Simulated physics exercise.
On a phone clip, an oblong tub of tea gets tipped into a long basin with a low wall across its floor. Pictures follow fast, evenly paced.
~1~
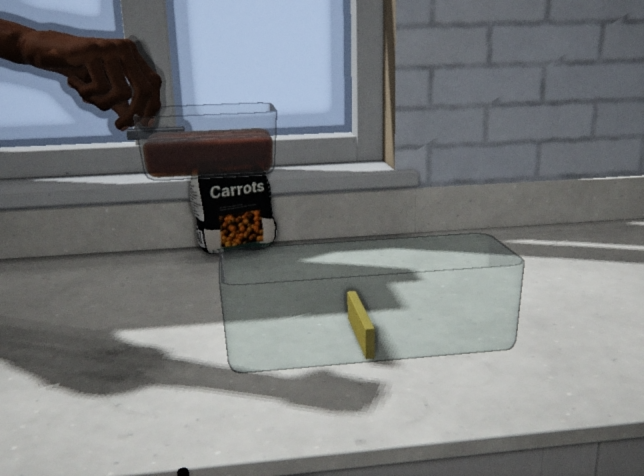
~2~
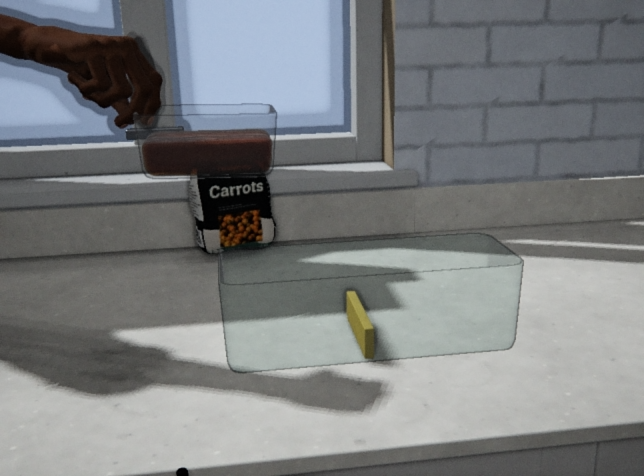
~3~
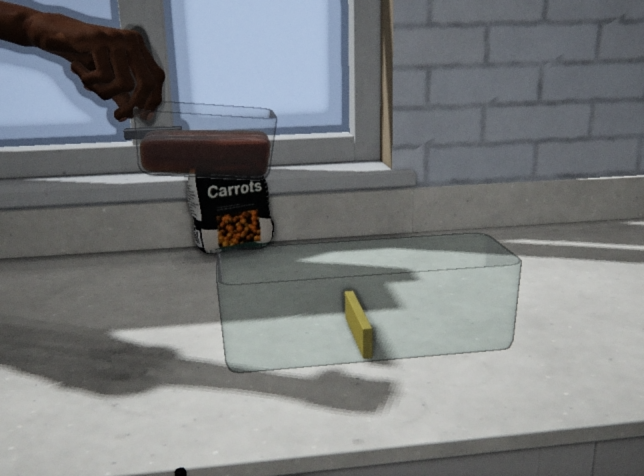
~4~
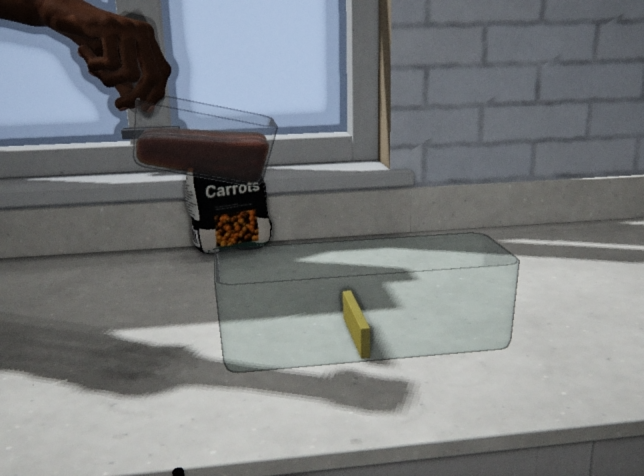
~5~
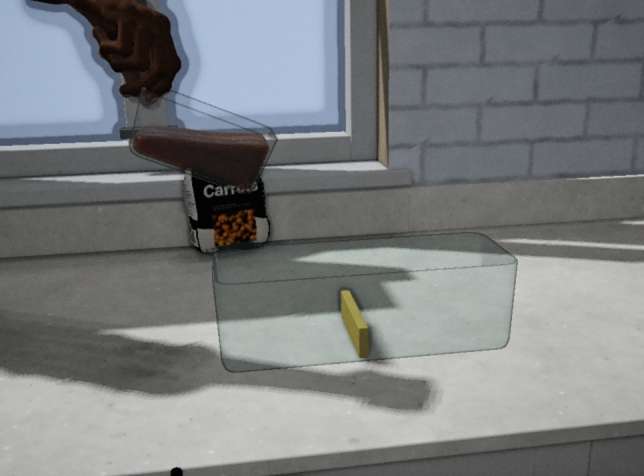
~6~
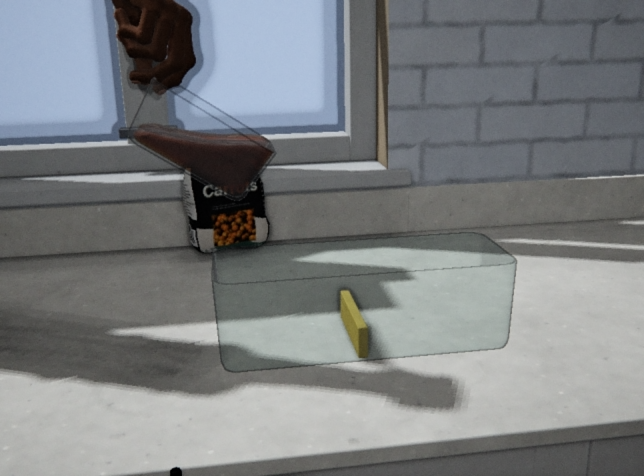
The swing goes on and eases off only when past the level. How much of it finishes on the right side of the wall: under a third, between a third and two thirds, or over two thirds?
Under a third.
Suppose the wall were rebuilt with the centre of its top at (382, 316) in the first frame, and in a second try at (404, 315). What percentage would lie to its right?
In order, 15 and 15 in a hundred.
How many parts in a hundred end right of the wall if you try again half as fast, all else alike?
It comes to near 5 per cent.
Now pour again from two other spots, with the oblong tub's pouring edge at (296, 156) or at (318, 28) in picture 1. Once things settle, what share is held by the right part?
First place gives some 5 %, second place some 60 %.
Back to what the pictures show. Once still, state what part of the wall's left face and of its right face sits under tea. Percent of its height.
The left side sits at 50 per cent and the right side at 0.
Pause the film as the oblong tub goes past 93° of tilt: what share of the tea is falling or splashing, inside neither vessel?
I'd reckon some 45 per cent.
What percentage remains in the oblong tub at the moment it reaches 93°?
My estimate is close to 20 percent remaining.
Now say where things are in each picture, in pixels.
Tilt 0°; pouring edge (274, 109); surface from (146, 139) to (270, 134); the long basin's rim runs from (220, 268) to (507, 249); the wall's top is at (360, 310), in the first picture.
Tilt 2°; pouring edge (274, 111); surface from (145, 138) to (270, 134), in the second picture.
Tilt 6°; pouring edge (274, 116); surface from (143, 136) to (269, 136), in the third picture.
Tilt 13°; pouring edge (274, 124); surface from (140, 134) to (268, 137), in the fourth picture.
Tilt 23°; pouring edge (274, 135); surface from (137, 132) to (268, 139), in the fifth picture.
Tilt 34°; pouring edge (272, 149); surface from (135, 128) to (272, 141), in the sixth picture.
A moment on, the oblong tub is tipped on its side and 18 per cent is still to pour, 39 is left of the wall and 0 right of it.
Next, the oblong tub is tipped right over and 4 per cent is still to pour, 81 is left of the wall and 4 right of it.
Then the oblong tub is tipped right over and 0 per cent is still to pour, 88 is left of the wall and 8 right of it.
Later the oblong tub is tipped right over and 0 per cent is still to pour, 88 is left of the wall and 8 right of it.
Finally, 88 per cent lies left of the wall, 8 right of it and 4 outside.
